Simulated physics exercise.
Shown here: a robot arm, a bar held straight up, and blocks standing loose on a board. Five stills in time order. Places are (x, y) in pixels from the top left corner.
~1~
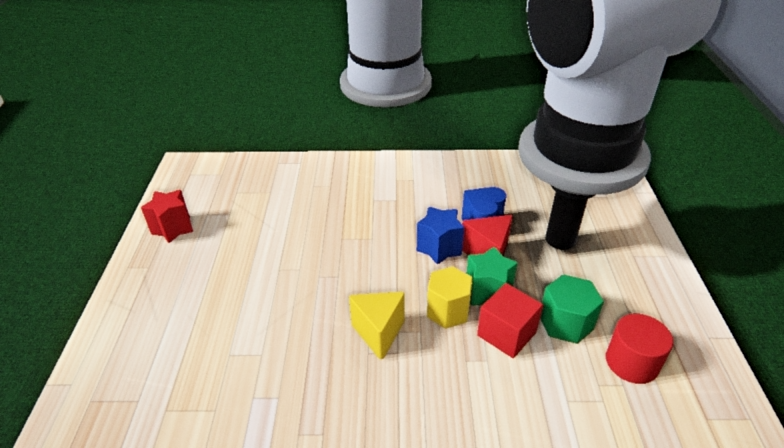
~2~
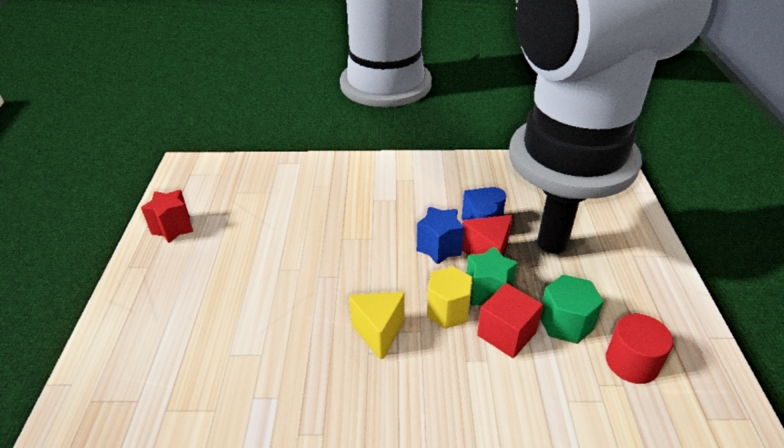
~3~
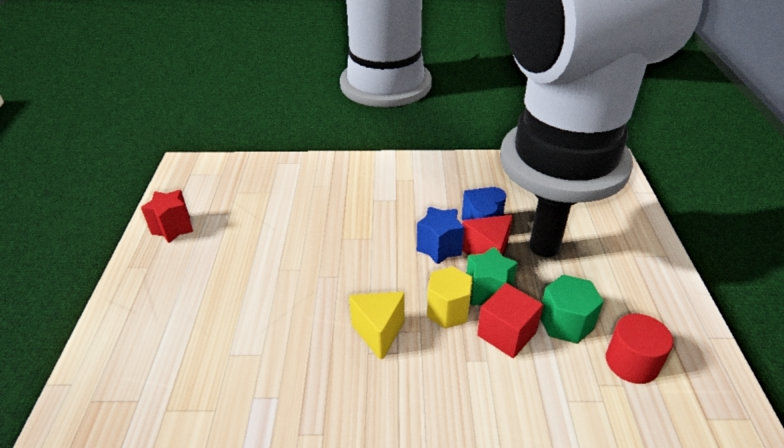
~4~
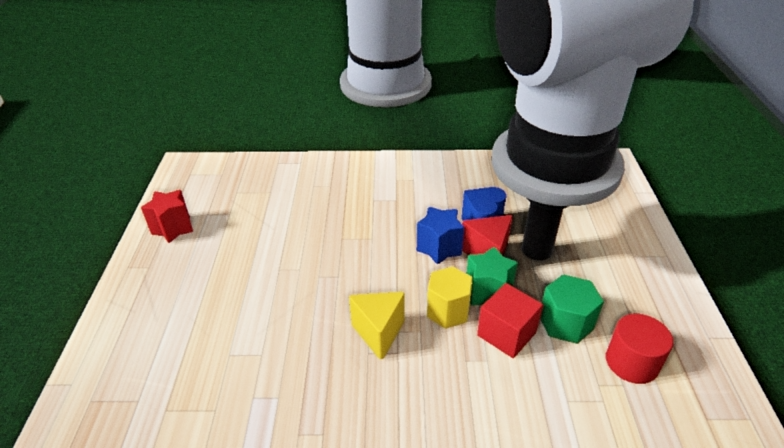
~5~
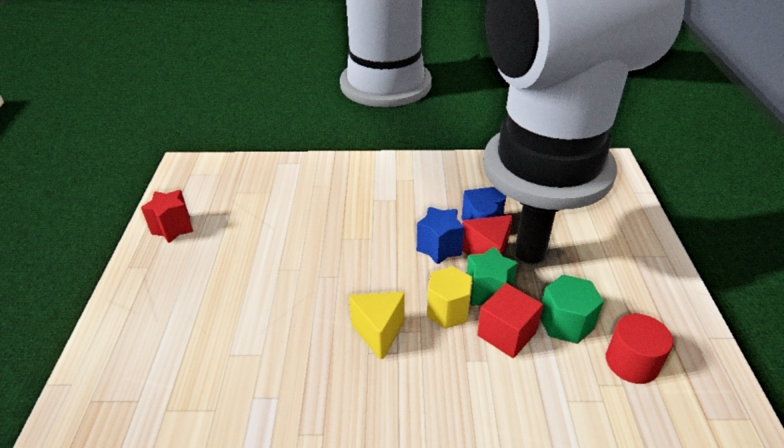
At the start, a robot arm holds a black upright bar over a wooden board, just right of a cluster of red, blue, green and yellow blocks, with a red star far to the left. The arm then moves the bar a short way left and slightly nearer the viewer, while the blocks stay still.
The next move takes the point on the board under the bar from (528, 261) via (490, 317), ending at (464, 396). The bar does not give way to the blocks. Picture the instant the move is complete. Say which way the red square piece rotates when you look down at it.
The block turns counter-clockwise.
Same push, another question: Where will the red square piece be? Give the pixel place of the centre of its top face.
The centre of its top will be at (522, 350).
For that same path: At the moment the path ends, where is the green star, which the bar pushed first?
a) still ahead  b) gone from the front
The correct letter is b.
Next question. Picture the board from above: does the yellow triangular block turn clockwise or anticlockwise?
Rotates counter-clockwise.
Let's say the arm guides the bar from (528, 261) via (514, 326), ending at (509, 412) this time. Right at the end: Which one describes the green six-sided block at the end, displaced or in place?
It keeps its position.
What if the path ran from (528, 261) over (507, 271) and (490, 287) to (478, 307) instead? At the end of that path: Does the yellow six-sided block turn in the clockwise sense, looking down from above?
The answer is yes.
What follows on the original path. One third of the way, bar (503, 289); yellow six-sided block (428, 290), turned 15° clockwise; green star (476, 279), turned 15° clockwise.
Two thirds of the way, bar (480, 334); yellow triangular block (363, 303), turned 25° anticlockwise; yellow six-sided block (405, 300), turned 85° clockwise; green star (444, 319), turned 40° clockwise; red square piece (518, 338), turned 70° anticlockwise.
At the end, bar (465, 389); yellow triangular block (363, 302), turned 30° anticlockwise; yellow six-sided block (405, 300), turned 90° clockwise; green star (435, 330), turned 70° clockwise; red square piece (522, 350), turned 105° anticlockwise.
